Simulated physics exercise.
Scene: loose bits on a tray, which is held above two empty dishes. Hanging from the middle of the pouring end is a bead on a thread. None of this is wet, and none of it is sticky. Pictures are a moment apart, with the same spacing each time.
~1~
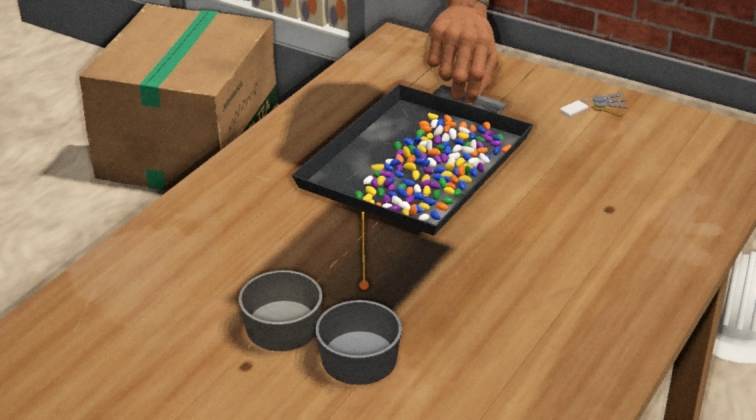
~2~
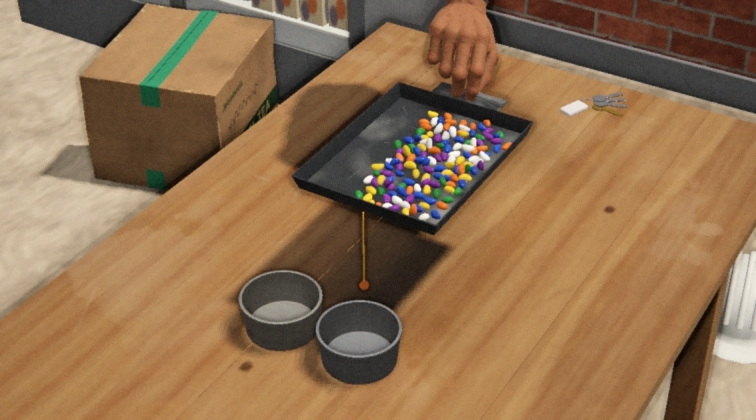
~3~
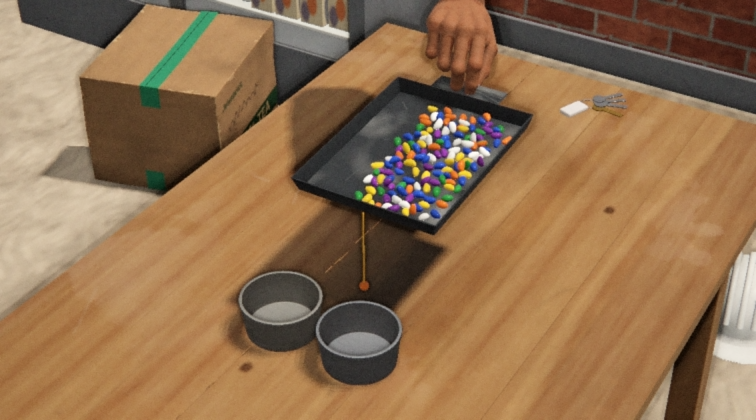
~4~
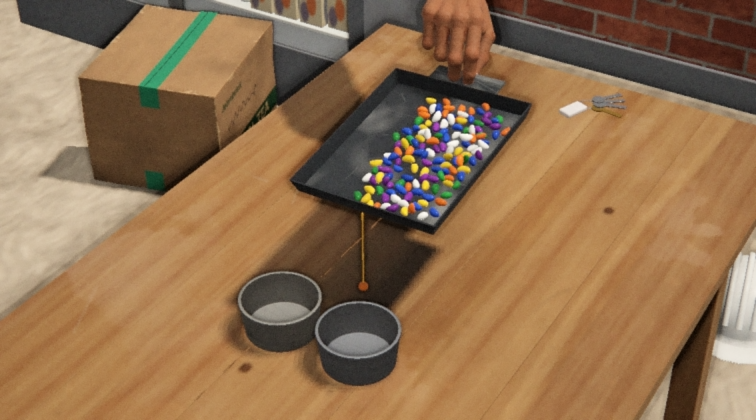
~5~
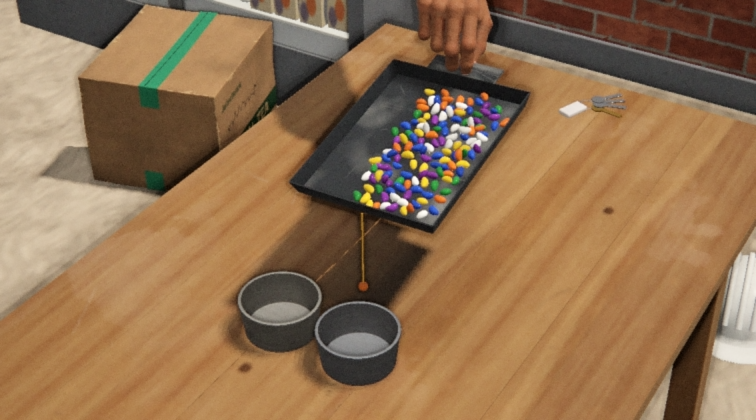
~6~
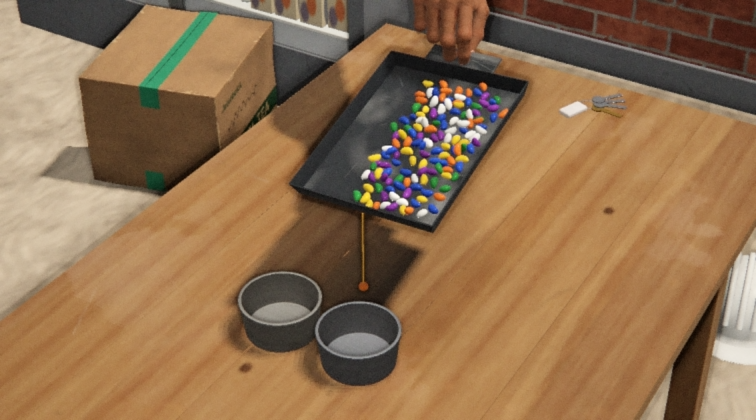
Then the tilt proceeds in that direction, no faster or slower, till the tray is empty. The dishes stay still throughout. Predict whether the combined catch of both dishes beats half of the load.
Most of the load is not lost.
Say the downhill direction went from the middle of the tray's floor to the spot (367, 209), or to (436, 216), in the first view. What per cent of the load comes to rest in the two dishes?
Near 70 % and 10 %.
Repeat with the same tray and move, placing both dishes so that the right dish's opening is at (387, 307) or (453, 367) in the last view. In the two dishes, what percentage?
Trial 1 40%, trial 2 20%.
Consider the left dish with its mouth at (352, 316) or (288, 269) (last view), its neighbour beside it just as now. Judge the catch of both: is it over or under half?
So that's a lesser portion the first time round, a lesser portion the second.
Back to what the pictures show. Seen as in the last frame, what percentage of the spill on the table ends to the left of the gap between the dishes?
70 %, near enough.
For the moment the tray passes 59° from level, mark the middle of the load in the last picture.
Close to (361, 179).
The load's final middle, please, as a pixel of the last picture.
The centre comes to rest near (296, 329).
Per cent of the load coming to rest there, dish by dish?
Per cent held at the end: Left dish 50, right dish 30.
Just after the last frame, tray tipped steeply; almost all on the tray; just a few in the air.
A moment on, tray tipped right over; roughly two thirds on the tray; just a few in the right dish; about a tenth in the left dish; just a few outside both; about a tenth in the air.
Further on, tray tipped past a quarter turn; roughly a quarter in the right dish; roughly half in the left dish; roughly a quarter outside both.
When it is over, tray tipped past a quarter turn; roughly a quarter in the right dish; roughly half in the left dish; roughly a quarter outside both.
